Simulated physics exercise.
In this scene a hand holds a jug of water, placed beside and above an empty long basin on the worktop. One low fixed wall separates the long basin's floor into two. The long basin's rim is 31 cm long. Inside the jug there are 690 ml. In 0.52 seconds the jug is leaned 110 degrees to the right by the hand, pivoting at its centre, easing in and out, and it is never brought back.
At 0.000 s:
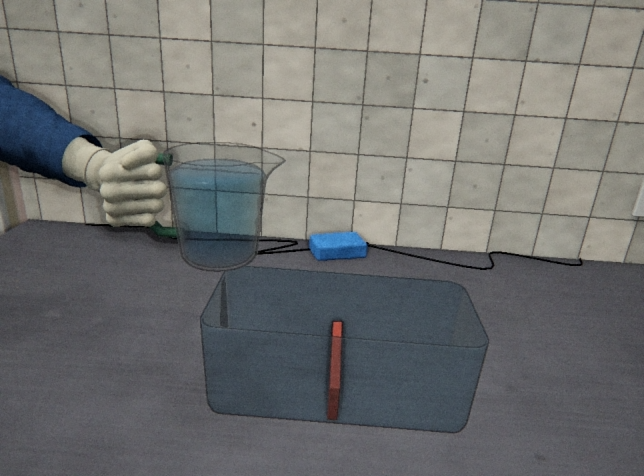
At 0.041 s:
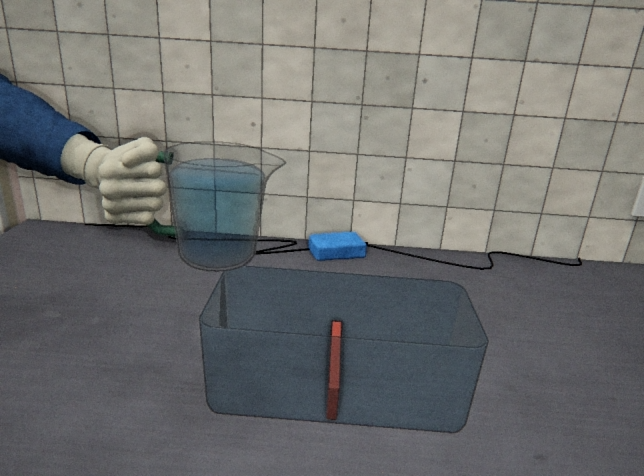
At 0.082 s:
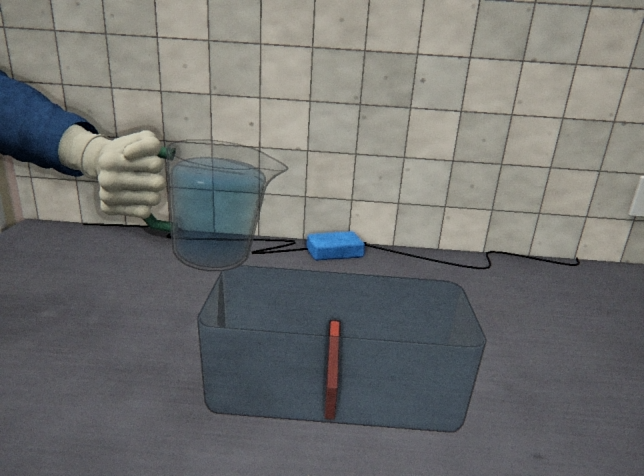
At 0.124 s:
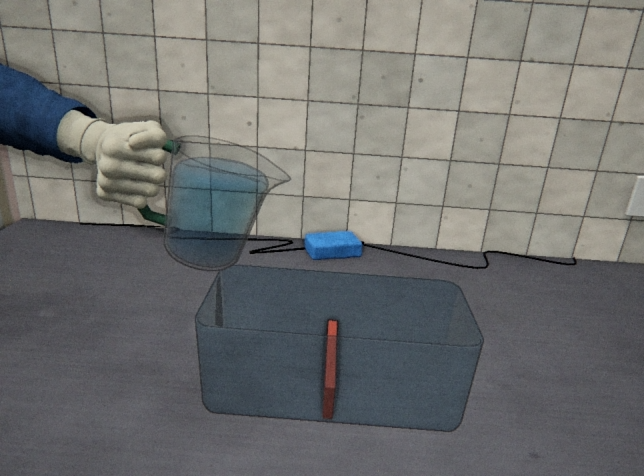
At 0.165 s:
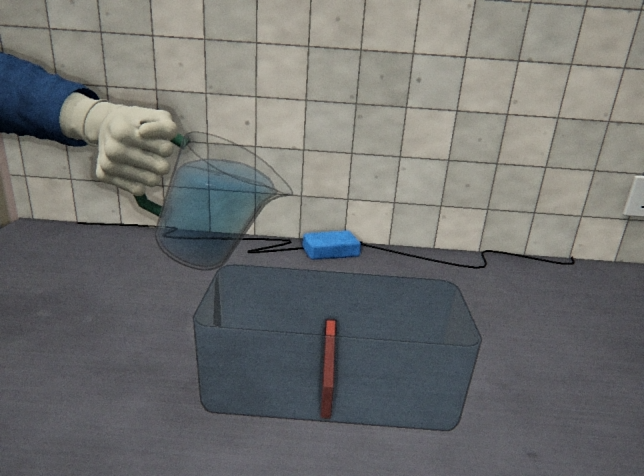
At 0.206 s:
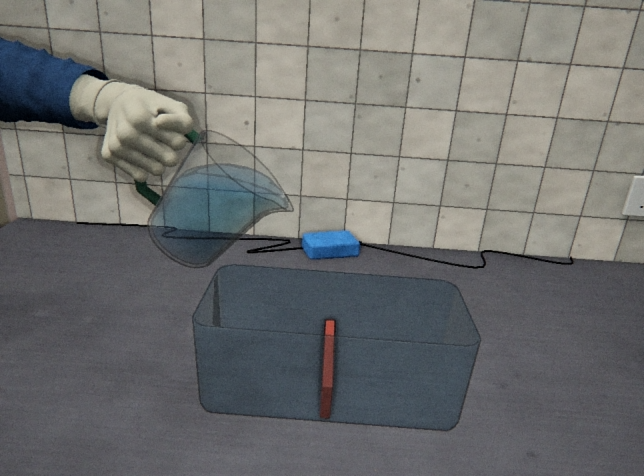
The clip shows a gloved hand holding a clear jug of blue water above a worktop, beside an empty long basin, with a blue sponge behind; the hand steadily tilts the jug to the right, and the water shifts inside.
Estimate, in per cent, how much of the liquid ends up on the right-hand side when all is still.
14 %.
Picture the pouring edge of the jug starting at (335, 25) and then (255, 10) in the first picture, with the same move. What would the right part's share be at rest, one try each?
Around 85 per cent first, around 15 per cent next.
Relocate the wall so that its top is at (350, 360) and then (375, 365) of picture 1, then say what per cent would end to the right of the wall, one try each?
The first gives near 15 per cent and the second near 10 per cent.
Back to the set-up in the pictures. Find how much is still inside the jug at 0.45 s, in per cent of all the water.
About 44 per cent.
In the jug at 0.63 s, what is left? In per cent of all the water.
About 8 per cent.
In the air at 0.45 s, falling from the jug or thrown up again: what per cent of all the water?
At that moment, about 20 percent.
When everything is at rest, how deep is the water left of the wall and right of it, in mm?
Left part: About 28 mm; right part: About 4 mm.
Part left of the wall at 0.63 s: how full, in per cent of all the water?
Left share: Approx. 72 %.
By 0.45 s the tilt is 105° and 45 per cent is still to pour, 26 is left of the wall and 10 right of it.
By 0.63 s the tilt is 110° and 8 per cent is still to pour, 73 is left of the wall and 12 right of it.
By 0.82 s the tilt is 110° and 0 per cent is still to pour, 83 is left of the wall and 13 right of it.
By 1.02 s the tilt is 110° and 0 per cent is still to pour, 84 is left of the wall and 13 right of it.
At rest 84 per cent lies left of the wall, 14 right of it and 2 outside.
